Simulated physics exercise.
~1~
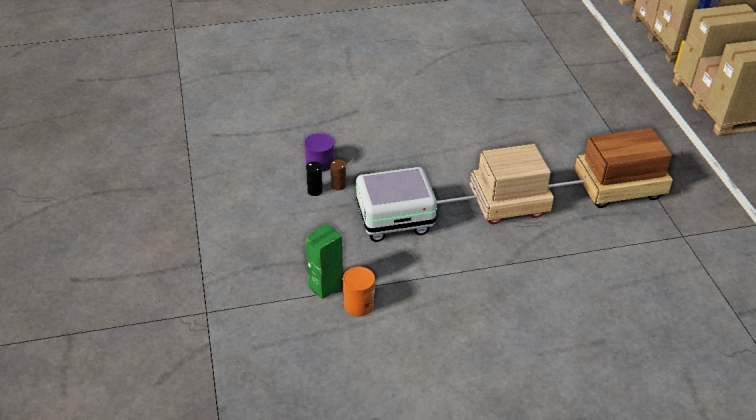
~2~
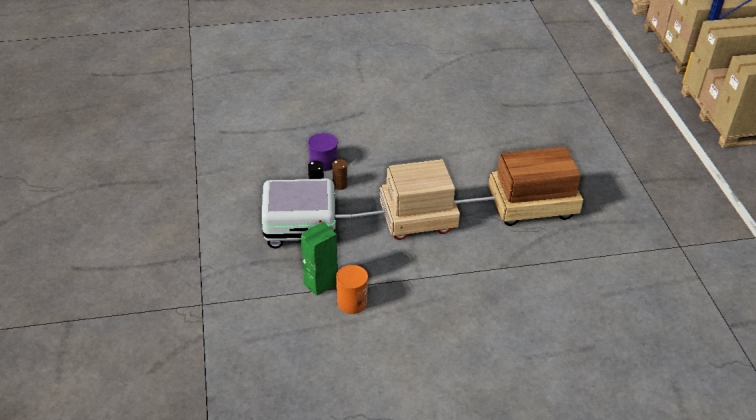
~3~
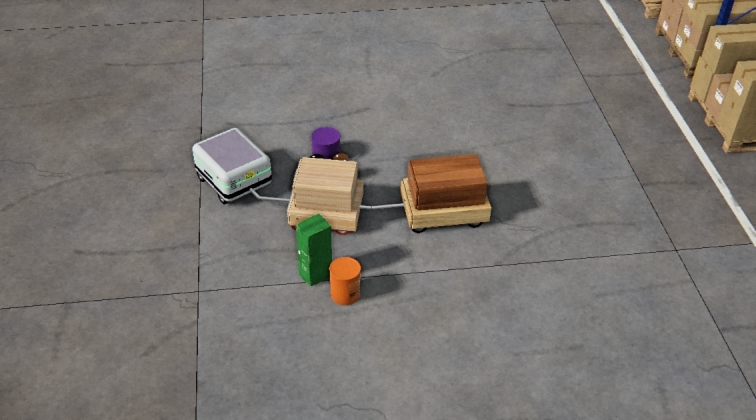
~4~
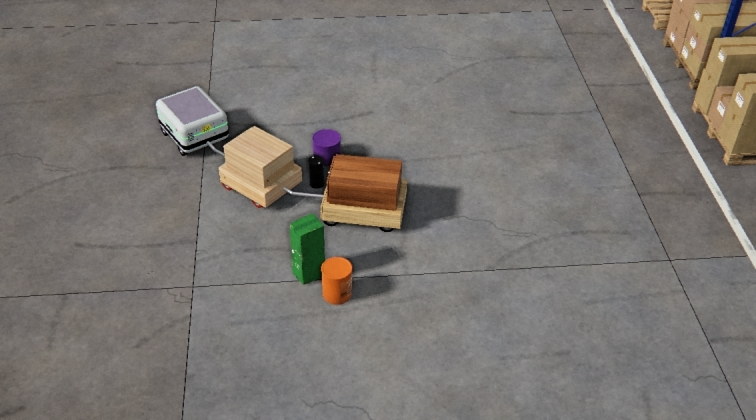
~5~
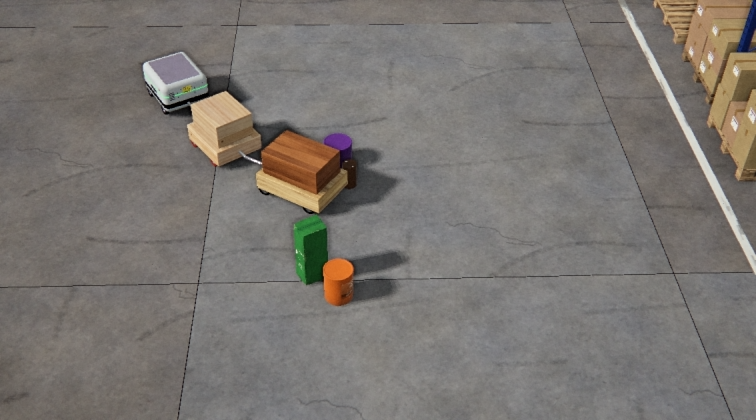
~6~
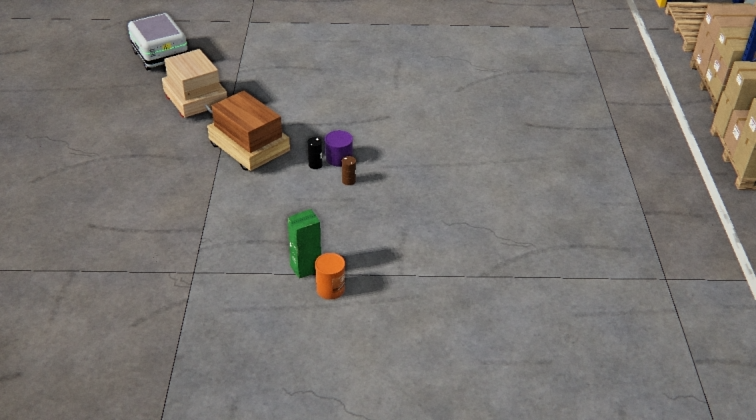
On a gray warehouse floor, a white robot tug pulled two loaded carts left between a cluster of small containers and a green box, then curved toward the upper left, leaving the black canister slightly shifted but upright beside the purple pail.
